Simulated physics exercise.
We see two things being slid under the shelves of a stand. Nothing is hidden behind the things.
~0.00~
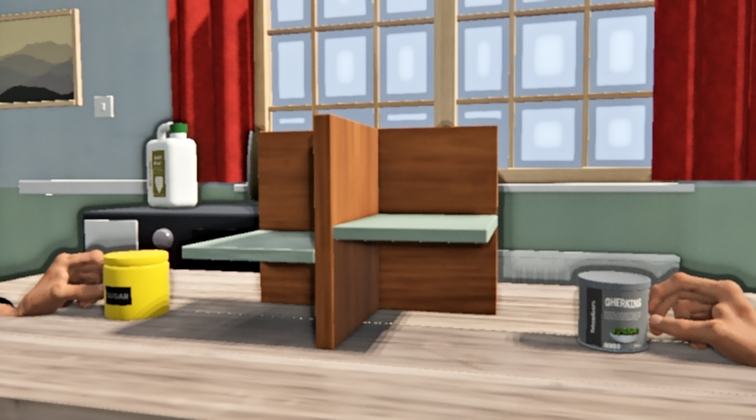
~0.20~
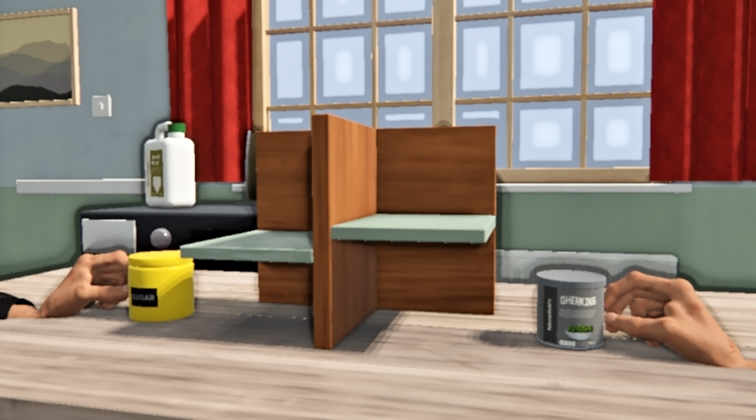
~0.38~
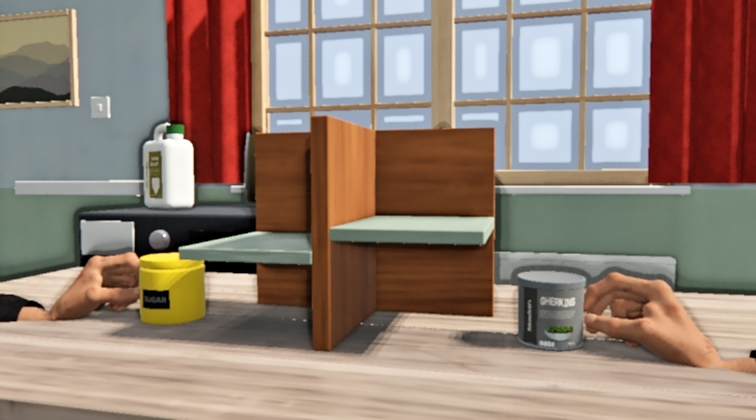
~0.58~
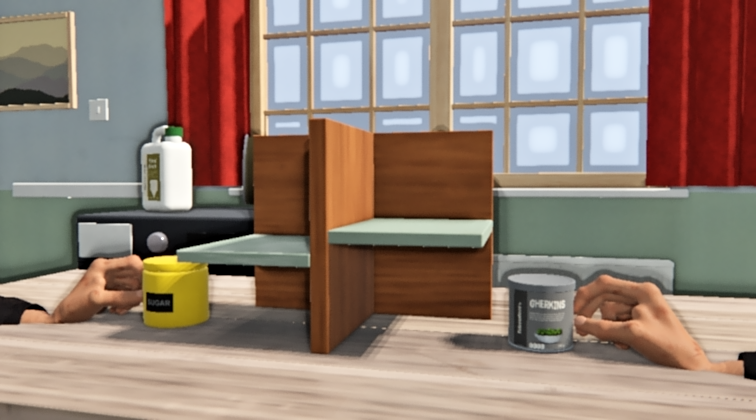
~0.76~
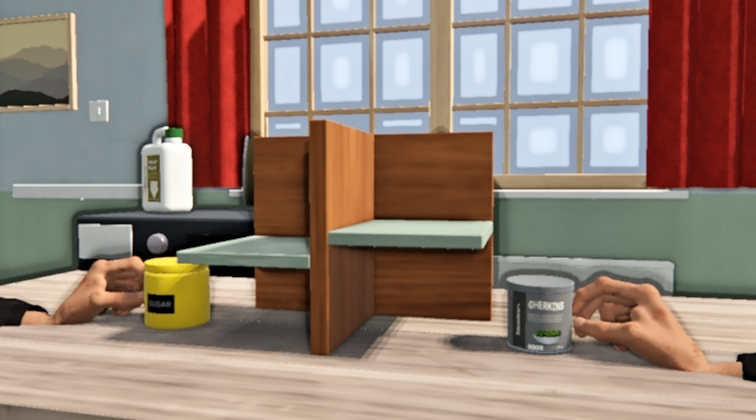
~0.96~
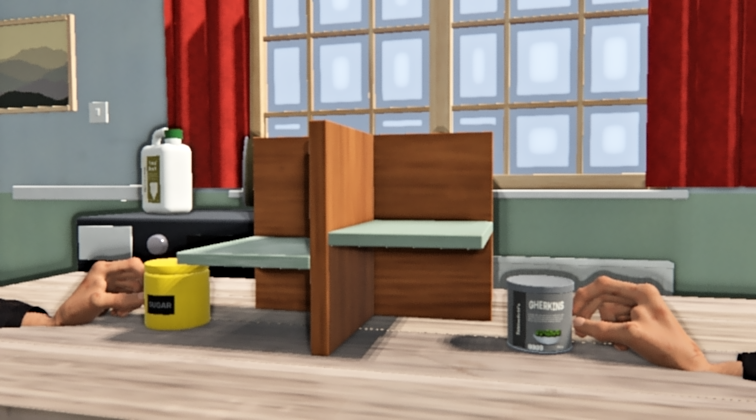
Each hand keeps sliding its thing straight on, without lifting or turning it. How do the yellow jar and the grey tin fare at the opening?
The yellow jar clears the shelf; the grey tin clears the shelf.
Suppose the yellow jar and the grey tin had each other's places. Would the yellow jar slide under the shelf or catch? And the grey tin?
The yellow jar goes under, the grey tin slides in.
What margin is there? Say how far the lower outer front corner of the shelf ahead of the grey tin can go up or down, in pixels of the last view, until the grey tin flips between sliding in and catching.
Roughly 44 pixels down.
Around 1.24 s, yellow jar sliding up to the opening near (195, 293); grey tin sliding up to the opening near (516, 312).
Around 1.42 s, yellow jar part of the way in near (221, 295); grey tin part of the way in near (483, 311).
Around 1.56 s, yellow jar part of the way in near (240, 296); grey tin all the way in near (459, 309).
Finally (2.3 s), the yellow jar goes under, near (251, 296); the grey tin goes under, near (451, 309).
